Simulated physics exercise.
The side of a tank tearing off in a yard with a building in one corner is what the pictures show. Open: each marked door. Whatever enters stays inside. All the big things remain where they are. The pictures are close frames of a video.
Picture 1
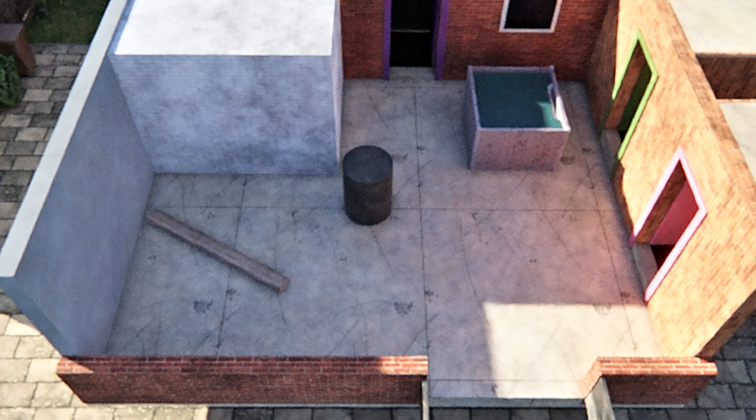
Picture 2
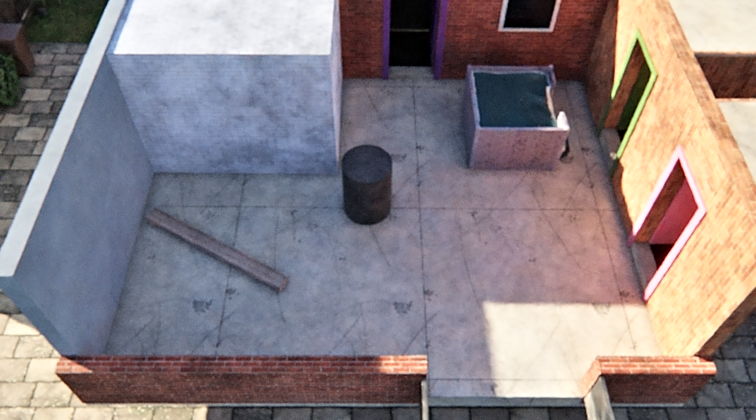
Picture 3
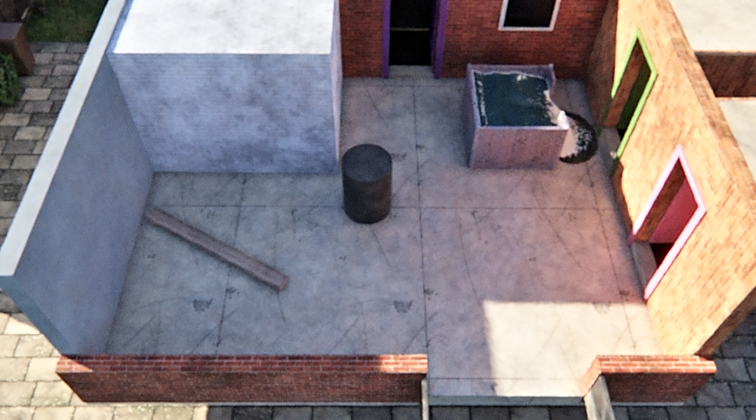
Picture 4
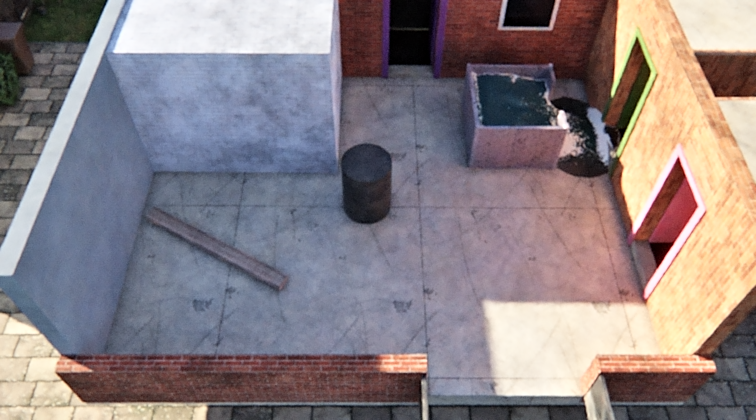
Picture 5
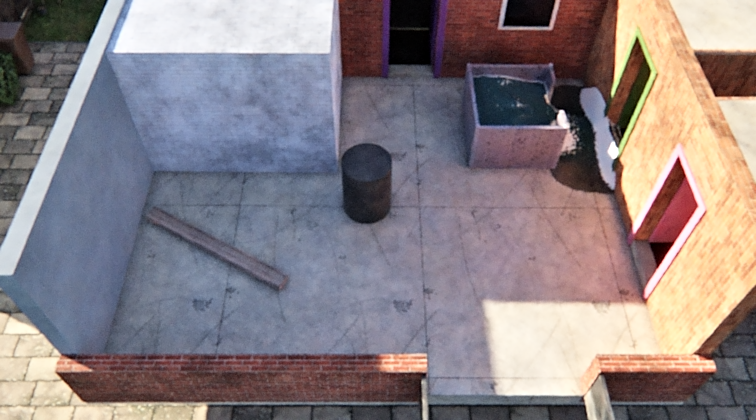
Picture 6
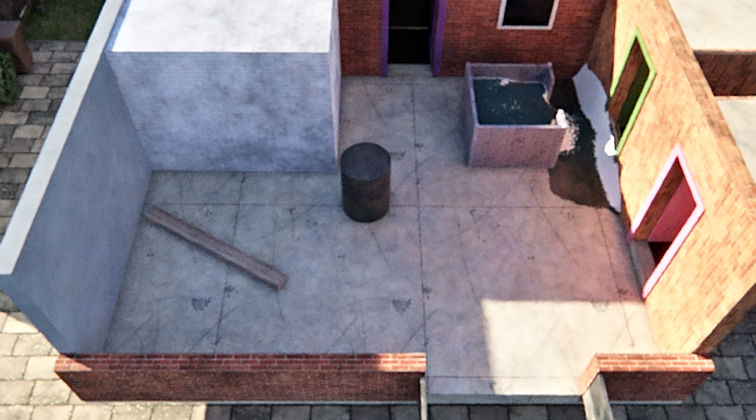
Dark water broke out through the right side of the open tank at the back of the walled yard, then spread across the floor to the brick wall and ran along it toward the pink-framed opening.
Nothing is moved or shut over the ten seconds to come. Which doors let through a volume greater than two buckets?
Checking each one: The purple door lets through less or just two; the pink door lets through less or just two; the green door lets through more.
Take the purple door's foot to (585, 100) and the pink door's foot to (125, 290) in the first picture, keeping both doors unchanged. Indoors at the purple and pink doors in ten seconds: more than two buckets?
At the purple door it tops it; at the pink door it remains below.
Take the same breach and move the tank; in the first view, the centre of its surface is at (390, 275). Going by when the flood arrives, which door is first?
Answer: The pink-painted one.
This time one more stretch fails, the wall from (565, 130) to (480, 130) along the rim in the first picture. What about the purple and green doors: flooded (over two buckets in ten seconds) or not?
Door by door, the purple door doesn't reach it and the green door doesn't reach it.
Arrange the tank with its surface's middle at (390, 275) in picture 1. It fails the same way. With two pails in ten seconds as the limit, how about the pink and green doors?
As I see it, the pink door gets past it; the green door does not reach it.
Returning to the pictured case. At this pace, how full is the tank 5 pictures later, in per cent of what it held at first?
Roughly 52 percent.
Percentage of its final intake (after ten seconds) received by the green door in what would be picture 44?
Something like 100 in a hundred.
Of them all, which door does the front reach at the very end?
Answer: The purple-painted one.
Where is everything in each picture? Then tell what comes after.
In the first frame, still water in the open tank at (516, 101).
In the second frame, the front is at (560, 154), out from the gap at (548, 125).
In the third frame, water pours out at (548, 124) and has run to (594, 144).
In the fourth frame, water pours out at (548, 124) and has run to (607, 168).
In the fifth frame, the front is at (613, 189), out from the gap at (548, 124).
In the sixth frame, water pours out at (547, 123) and has run to (618, 211).
A moment on, water covers 15 % of the floor; the purple door not reached, the pink door wet at the sill, nothing in, the green door far over two buckets in.
Next, water covers 35 % of the floor; the purple door wet at the sill, nothing in, the pink door wet at the sill, nothing in, the green door far over two buckets in.
Then, water covers 45 % of the floor; the purple door wet at the sill, nothing in, the pink door wet at the sill, nothing in, the green door far over two buckets in.
Later, water covers 60 % of the floor; the purple door wet at the sill, nothing in, the pink door wet at the sill, nothing in, the green door far over two buckets in.
In the end, water covers 80 % of the floor; the purple door wet at the sill, nothing in, the pink door wet at the sill, nothing in, the green door far over two buckets in.
